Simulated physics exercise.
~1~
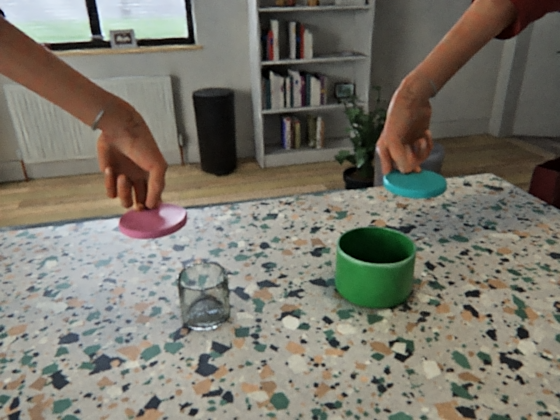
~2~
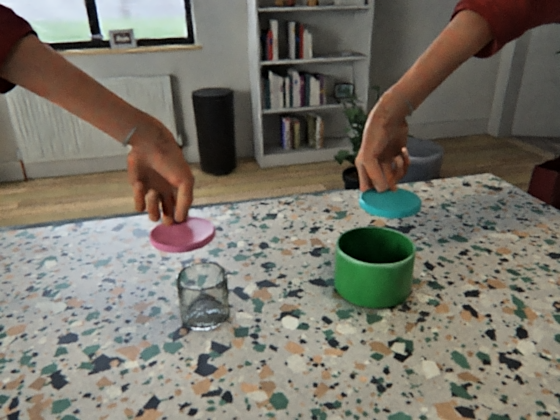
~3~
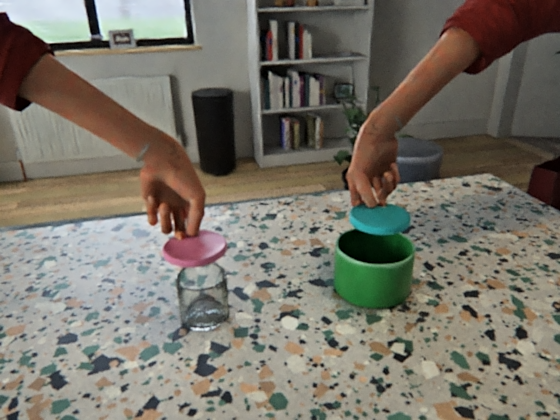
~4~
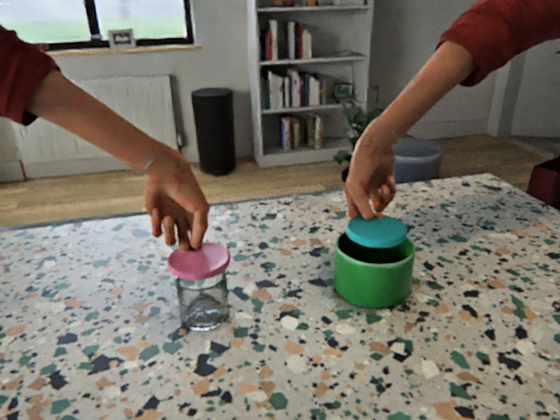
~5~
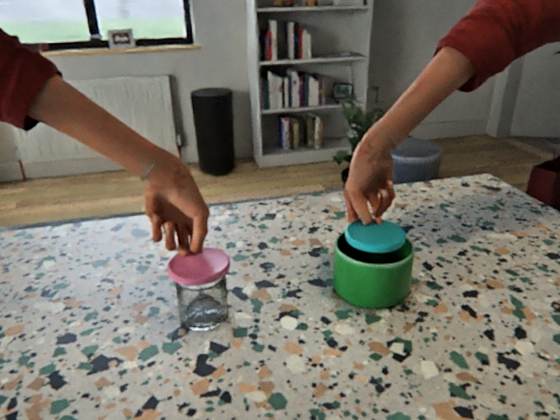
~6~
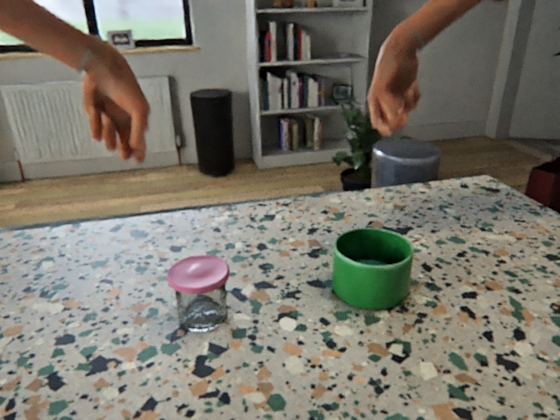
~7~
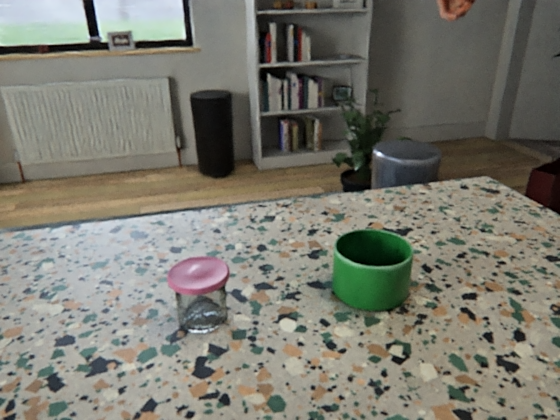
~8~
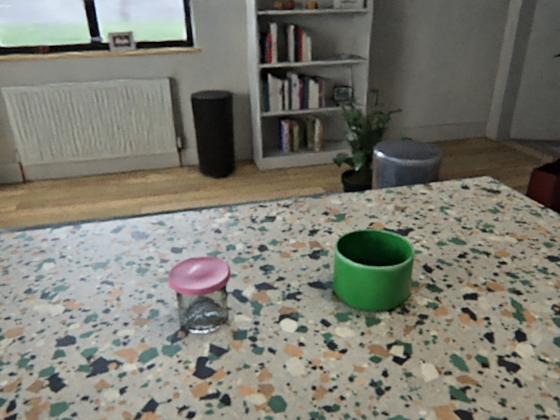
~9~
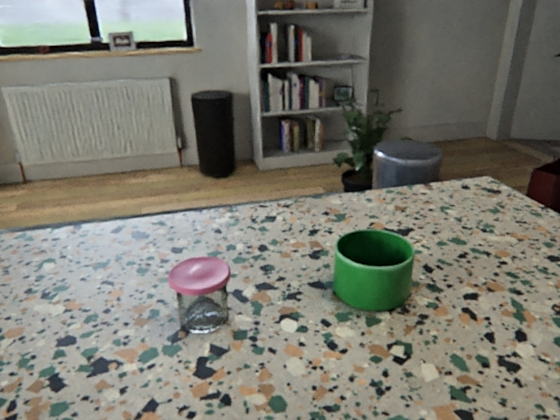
Two hands reach over a speckled terrazzo tabletop, the left holding a pink lid above a small clear glass and the right holding a turquoise disc above a green pot. The slightly swaying view looks down across the table toward a radiator, a black bin and a white bookshelf. Both hands lower their covers toward the openings, then let go and draw back out of view. The pink lid stays on the rim of the glass, while the turquoise disc drops inside the green pot. At the end the glass is covered and the pot stands open, its disc out of sight.
